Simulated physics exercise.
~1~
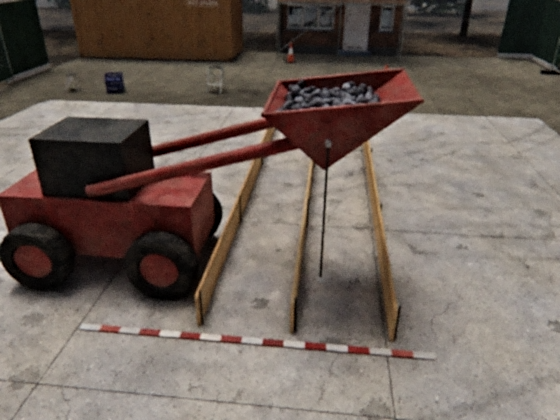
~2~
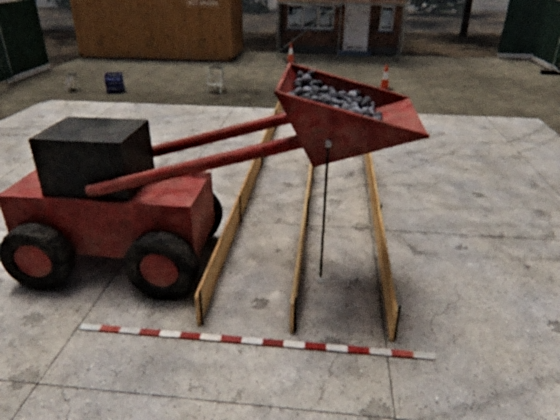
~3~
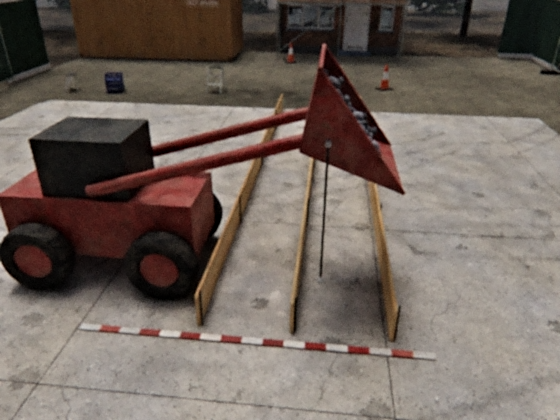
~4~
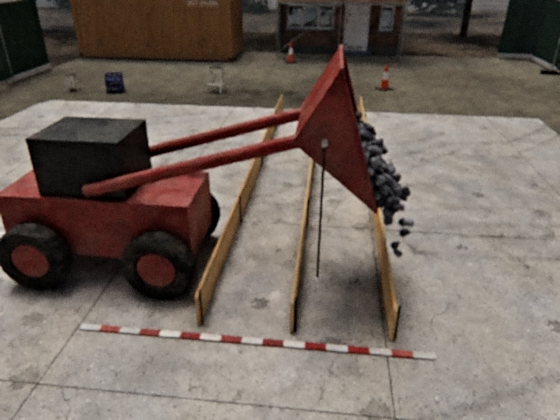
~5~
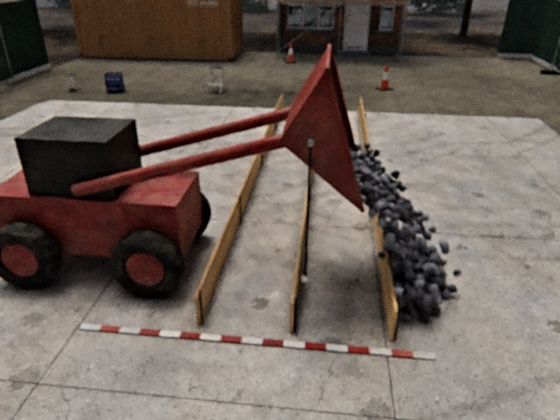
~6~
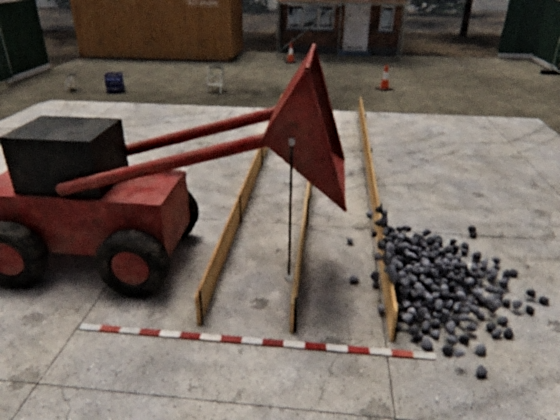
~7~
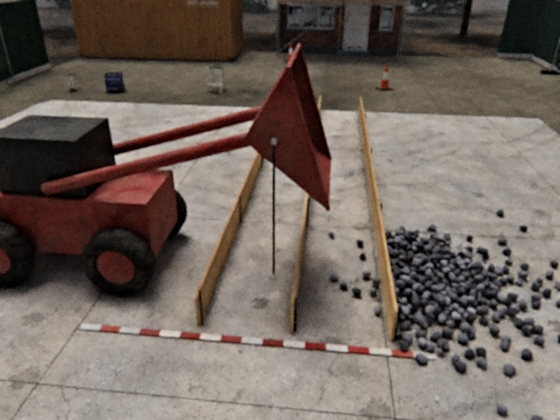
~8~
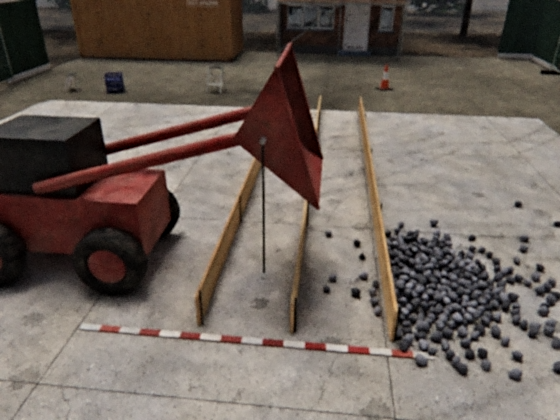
The clip opens on a red loader with a black top, holding a raised bucket of dark grey stones above three wooden boards on a concrete floor, with a red and white striped staff in front. The bucket tips forward to the right, its load at first staying inside. Then the stones pour over the lip in a stream near the right-hand board. As they fall, the loader backs away to the left, its bucket still tipped. The stones spread beyond the last board, and the clip ends with most heaped there, a few strays lying in the right bay, and the bucket empty.
